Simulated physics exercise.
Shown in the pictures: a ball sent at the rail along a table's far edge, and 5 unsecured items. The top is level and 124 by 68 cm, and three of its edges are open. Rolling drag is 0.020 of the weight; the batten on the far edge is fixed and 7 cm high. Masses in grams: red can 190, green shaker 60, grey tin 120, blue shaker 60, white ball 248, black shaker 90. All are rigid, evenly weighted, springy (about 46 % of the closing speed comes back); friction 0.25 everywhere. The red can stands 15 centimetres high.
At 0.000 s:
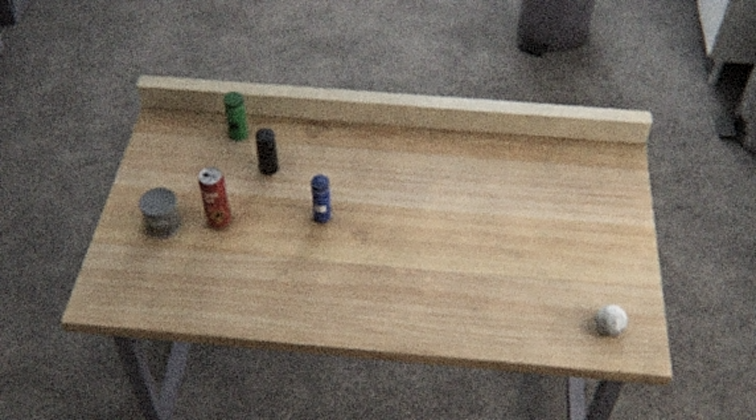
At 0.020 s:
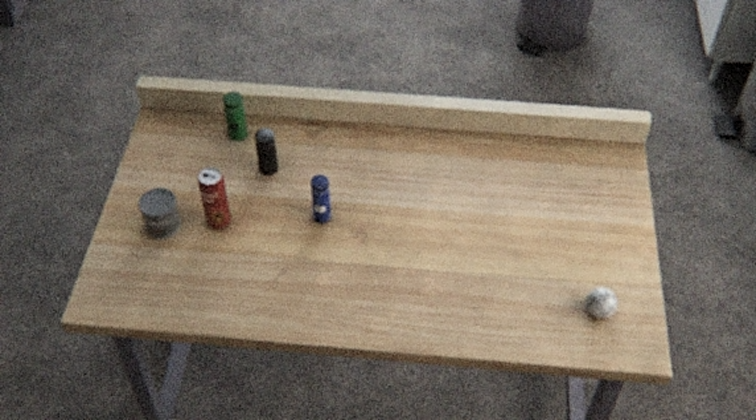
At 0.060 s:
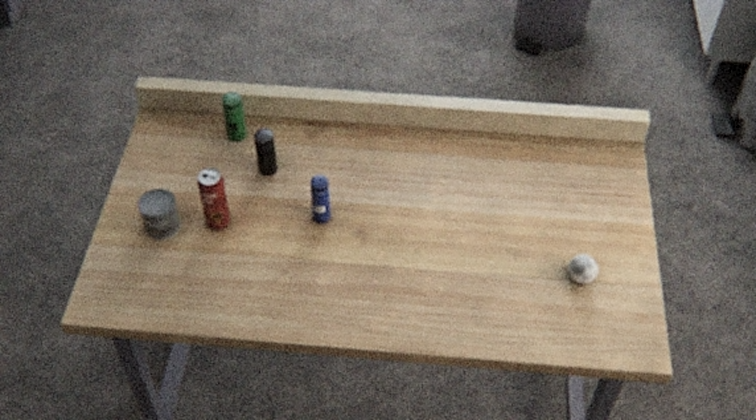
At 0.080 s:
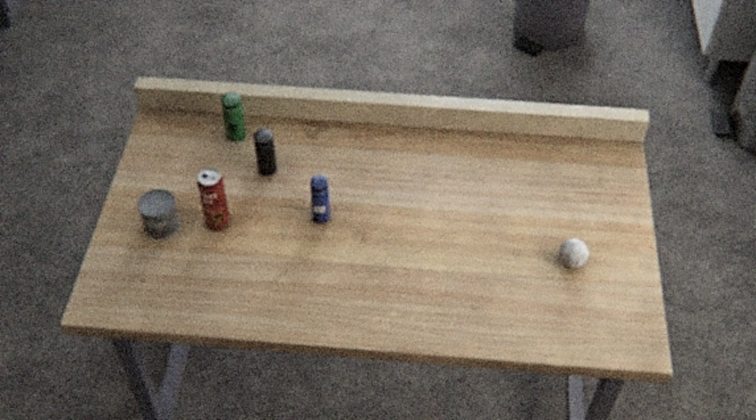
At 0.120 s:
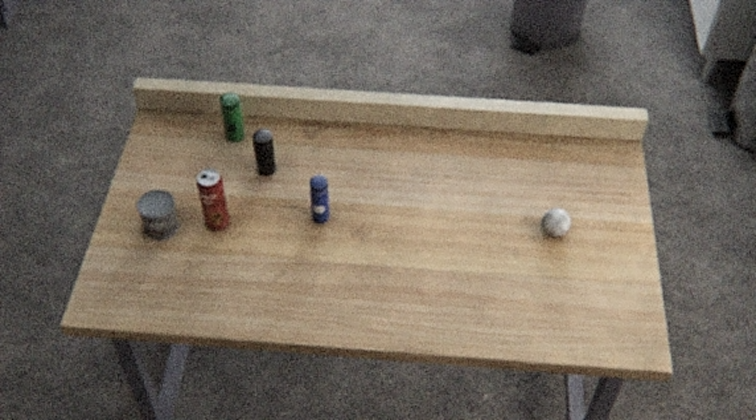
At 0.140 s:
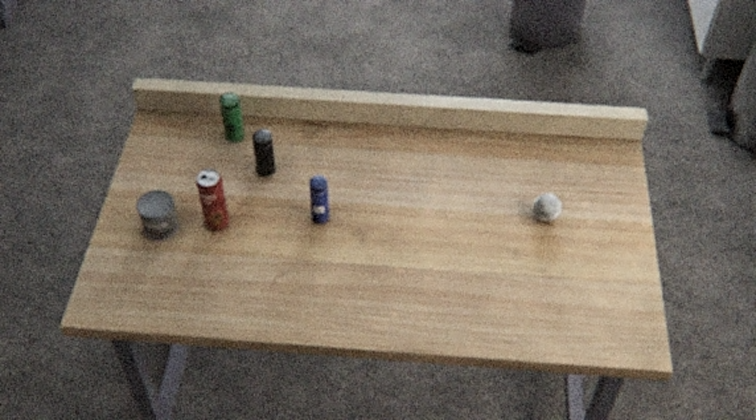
A wooden table with a raised rail along its far edge held a red can, a grey tin and three shakers, all staying still, while a white ball rolled from the near right corner away and leftward.
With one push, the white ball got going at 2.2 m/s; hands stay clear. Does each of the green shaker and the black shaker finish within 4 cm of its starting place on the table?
The green shaker: Yes; the black shaker: Yes.
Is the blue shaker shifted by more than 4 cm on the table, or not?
Blue shaker: Moved.
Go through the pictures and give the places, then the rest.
The first frame shows white ball (611, 321); green shaker (236, 116); black shaker (267, 152).
The second frame shows white ball (601, 303); blue shaker (321, 199).
The third frame shows white ball (583, 269); grey tin (160, 215).
The fourth frame shows white ball (573, 253); red can (214, 200).
The fifth frame shows white ball (556, 222); blue shaker (320, 200).
The sixth frame shows white ball (547, 208); green shaker (232, 118); black shaker (264, 153).
By 0.44 s, white ball near (451, 169).
By 1.04 s, white ball near (296, 234); blue shaker tilted 32°.
By 1.54 s, white ball near (186, 287); blue shaker on its side.
By 2.24 s, blue shaker on its side.
When it is over (2.5 s), lying over on the table, blue shaker; the other 4 within 4 cm of the start. End places, in pixels of the last picture, green shaker near (232, 118), black shaker near (264, 153).
